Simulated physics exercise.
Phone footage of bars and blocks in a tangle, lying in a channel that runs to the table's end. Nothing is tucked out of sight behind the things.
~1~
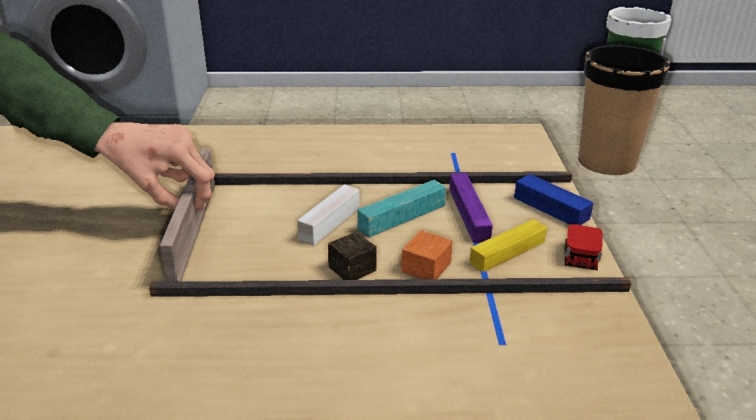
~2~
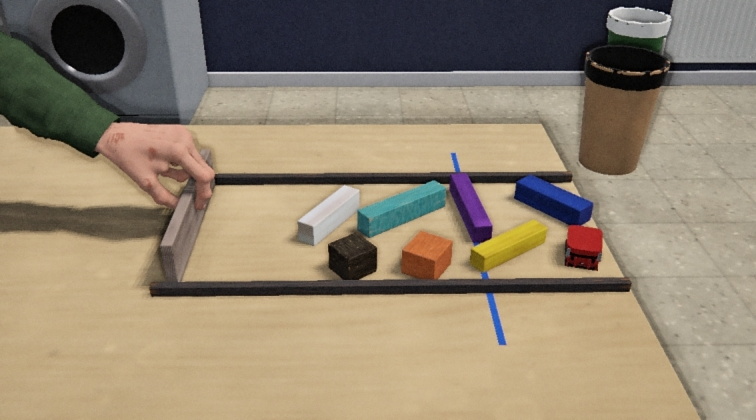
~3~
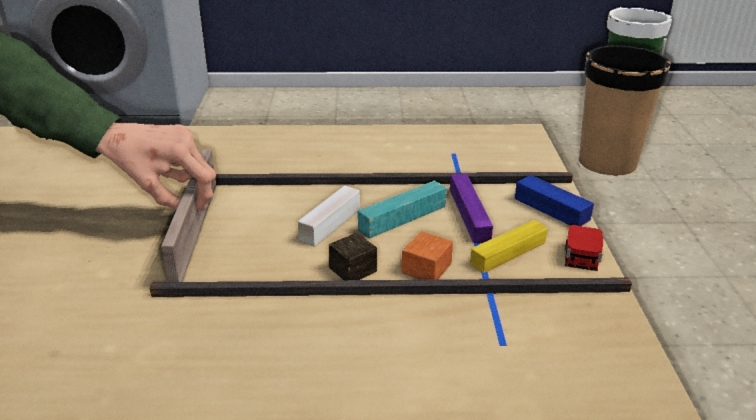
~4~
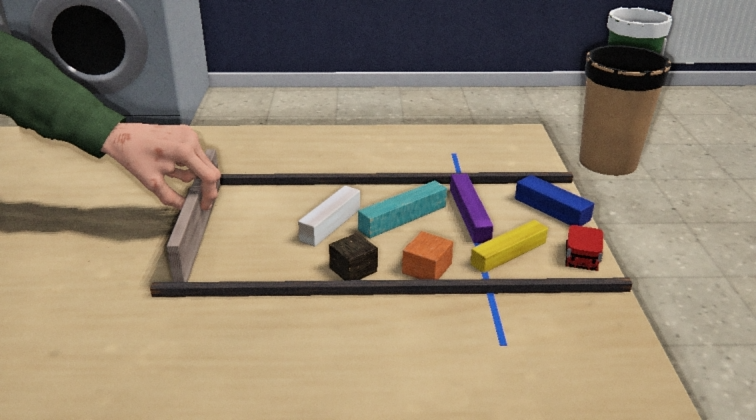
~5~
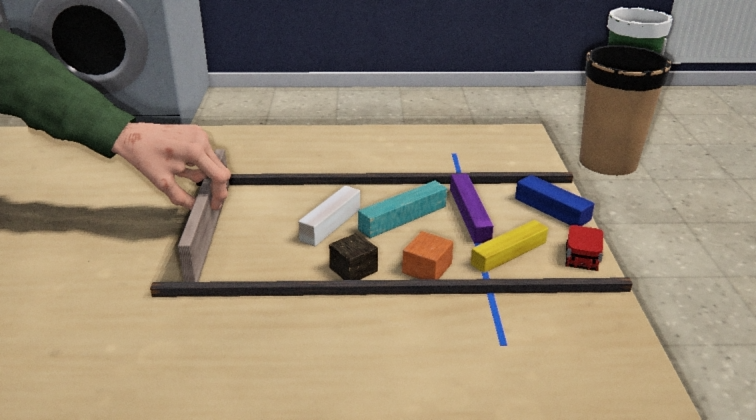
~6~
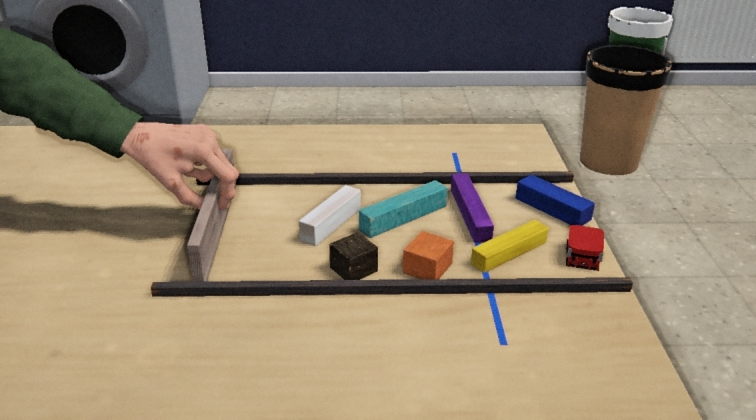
A hand in a green sleeve slid an upright wooden board a short way right between two dark rails, while the colourful bars and blocks ahead of it stayed where they were.
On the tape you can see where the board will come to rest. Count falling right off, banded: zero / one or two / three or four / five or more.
Band: Zero.
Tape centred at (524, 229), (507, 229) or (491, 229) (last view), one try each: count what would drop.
Counts per try: 2; 1; 0.
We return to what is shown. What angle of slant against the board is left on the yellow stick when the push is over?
Misalignment: Close to 10°.
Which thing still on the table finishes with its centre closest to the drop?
Red case.
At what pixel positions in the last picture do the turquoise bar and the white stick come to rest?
Final positions - turquoise bar around (501, 212), white stick around (482, 212).
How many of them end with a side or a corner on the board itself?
2 in contact.
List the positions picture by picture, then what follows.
In the first frame, red case (583, 247); blue stick (553, 200); yellow stick (509, 245); board (191, 211); tape (473, 229).
In the second frame, blue stick (553, 201); turquoise bar (403, 208).
In the third frame, yellow stick (509, 246); white stick (330, 215).
In the fourth frame, red case (584, 249); purple stick (470, 207).
In the fifth frame, blue stick (553, 201); black block (354, 258).
In the sixth frame, red case (584, 248); blue stick (554, 201); yellow stick (510, 245); board (215, 211); tape (474, 229).
Early on, none off yet; red case at rest near (584, 248); blue stick at rest near (554, 201); yellow stick at rest near (510, 245).
Finally, the number that fall off is zero.
